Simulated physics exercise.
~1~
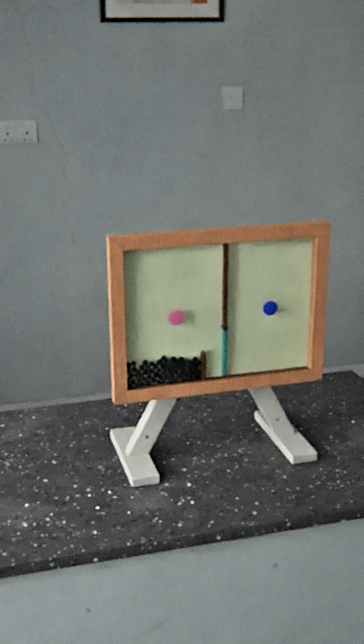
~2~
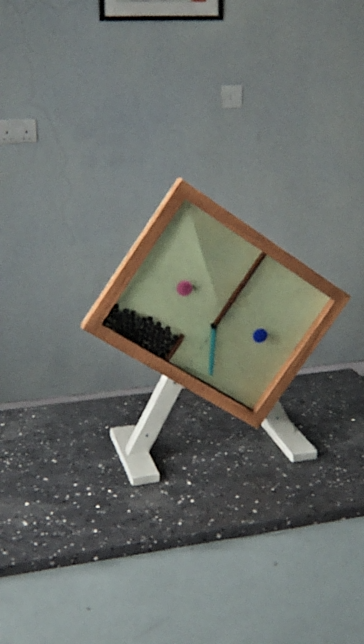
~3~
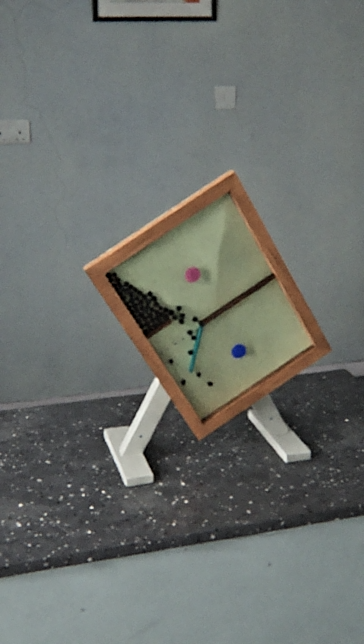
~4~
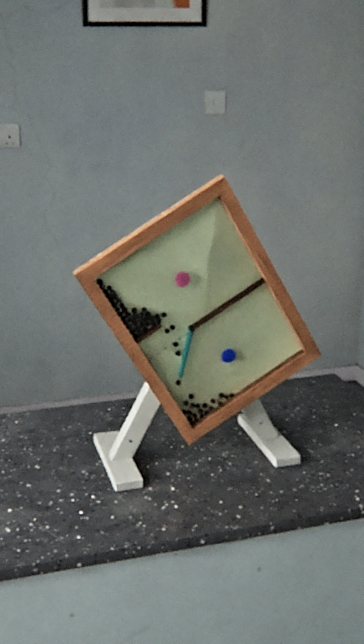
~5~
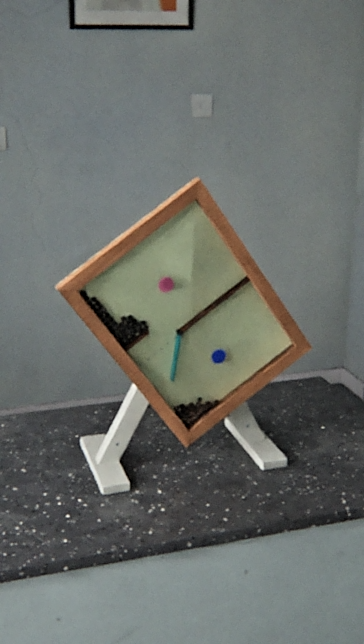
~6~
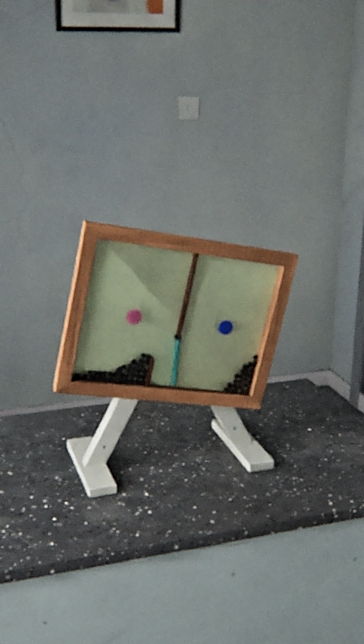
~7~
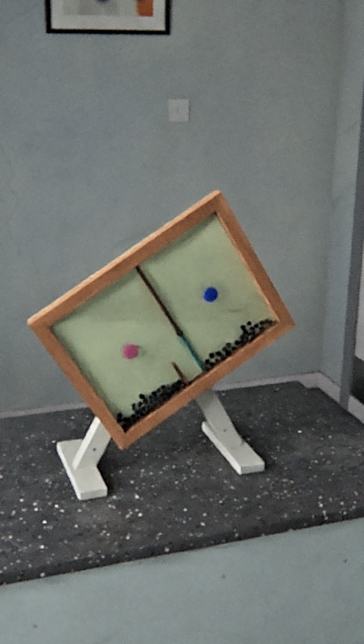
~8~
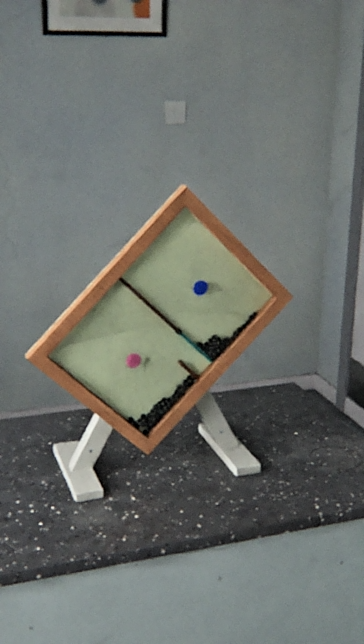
A wooden-framed box with a clear front and pale green back stands on white legs on a speckled dark surface against a grey wall, seen from the front as the view drifts slightly right. Black beads lie at lower left, below a pink sticker, while a dark divider with a turquoise flap separates the blue-stickered side. The box tilts clockwise, the flap swings open, and some beads spill through. It turns back past level anticlockwise, and the flap closes. It ends tilted, with more beads on the pink side than the blue.
